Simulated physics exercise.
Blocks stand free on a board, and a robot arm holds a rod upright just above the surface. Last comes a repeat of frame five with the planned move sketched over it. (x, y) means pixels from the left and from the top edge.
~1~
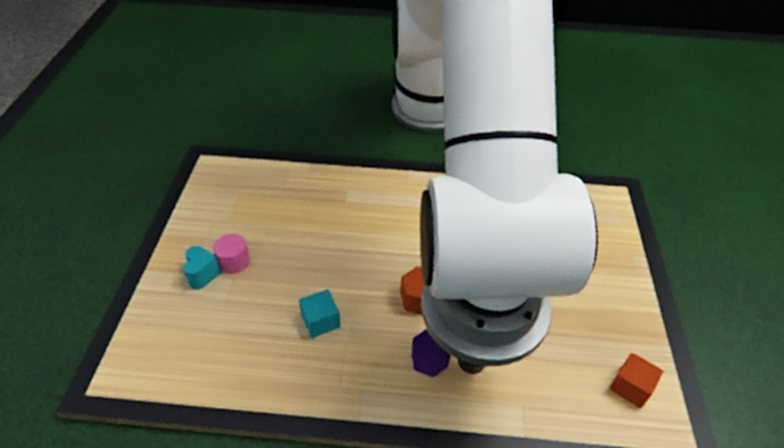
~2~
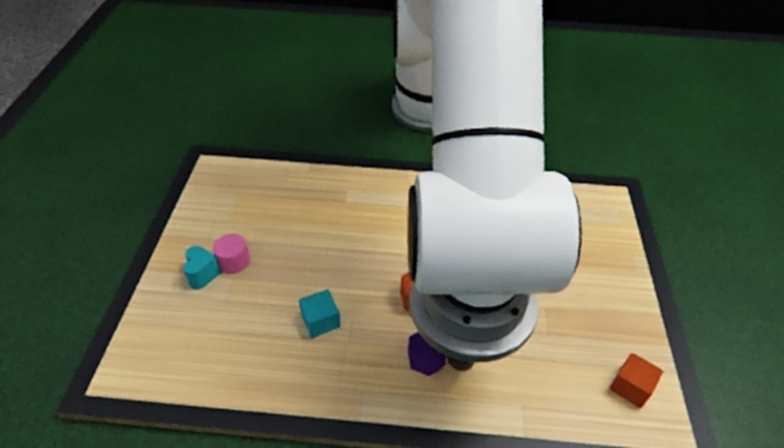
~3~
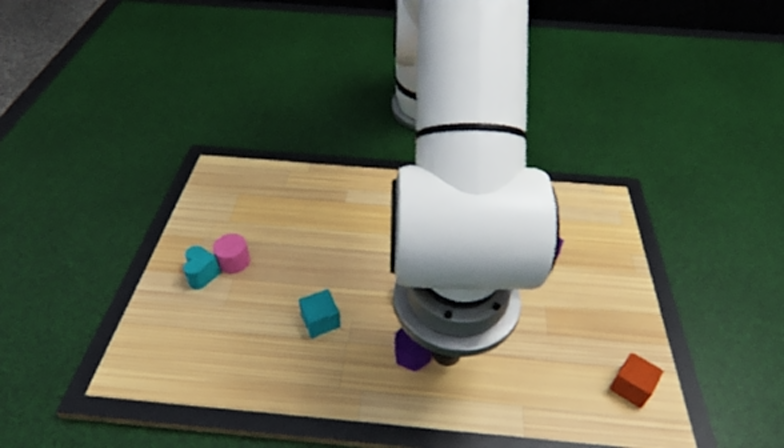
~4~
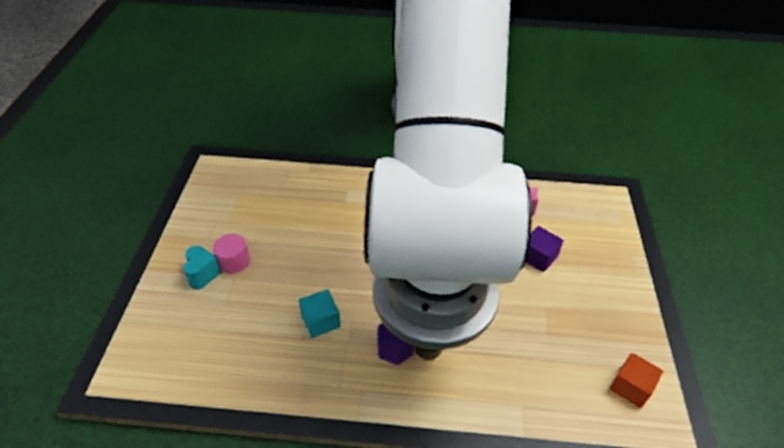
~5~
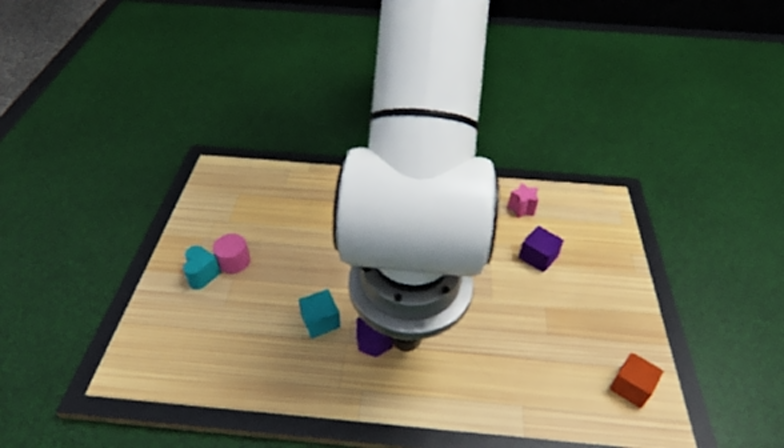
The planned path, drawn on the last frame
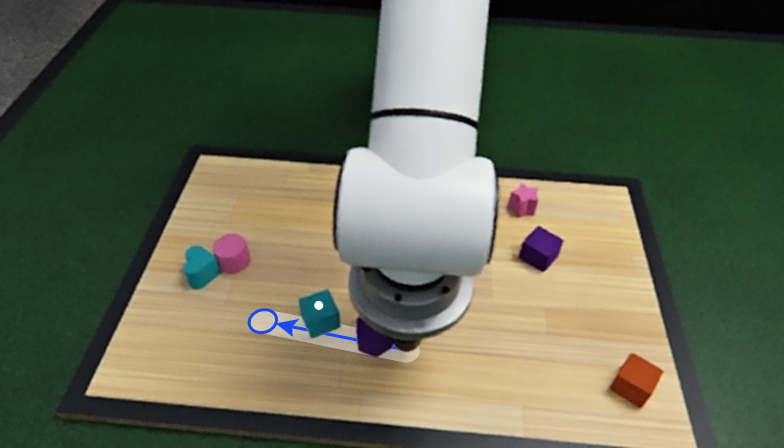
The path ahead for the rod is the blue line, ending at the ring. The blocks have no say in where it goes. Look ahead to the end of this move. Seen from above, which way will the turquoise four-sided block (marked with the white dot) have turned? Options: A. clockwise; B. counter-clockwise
B
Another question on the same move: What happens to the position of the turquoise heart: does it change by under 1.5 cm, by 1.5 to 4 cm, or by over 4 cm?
The turquoise heart ends up very close, under 1.5 cm away.
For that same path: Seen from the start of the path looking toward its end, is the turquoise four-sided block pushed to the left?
I'd say no.
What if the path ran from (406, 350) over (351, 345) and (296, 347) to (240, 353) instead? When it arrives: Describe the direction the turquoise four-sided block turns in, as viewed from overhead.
It goes anticlockwise.
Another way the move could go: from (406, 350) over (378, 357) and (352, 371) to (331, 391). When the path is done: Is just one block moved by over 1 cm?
Going by the path, yes.
Drawn move, from (406, 350) to (263, 321); the dot is on the turquoise four-sided block.
The first path, step by step. One third of the way, rod at (357, 330); turquoise four-sided block at (304, 294), turned 35° anticlockwise; purple six-sided block at (335, 306), turned 45° clockwise.
Two thirds of the way, rod at (307, 320); turquoise four-sided block at (282, 278), turned 40° anticlockwise; purple six-sided block at (311, 289), turned 95° clockwise.
At the end, rod at (260, 311); turquoise heart still; turquoise four-sided block at (281, 276), turned 40° anticlockwise; purple six-sided block at (310, 288), turned 105° clockwise; orange six-sided block still.
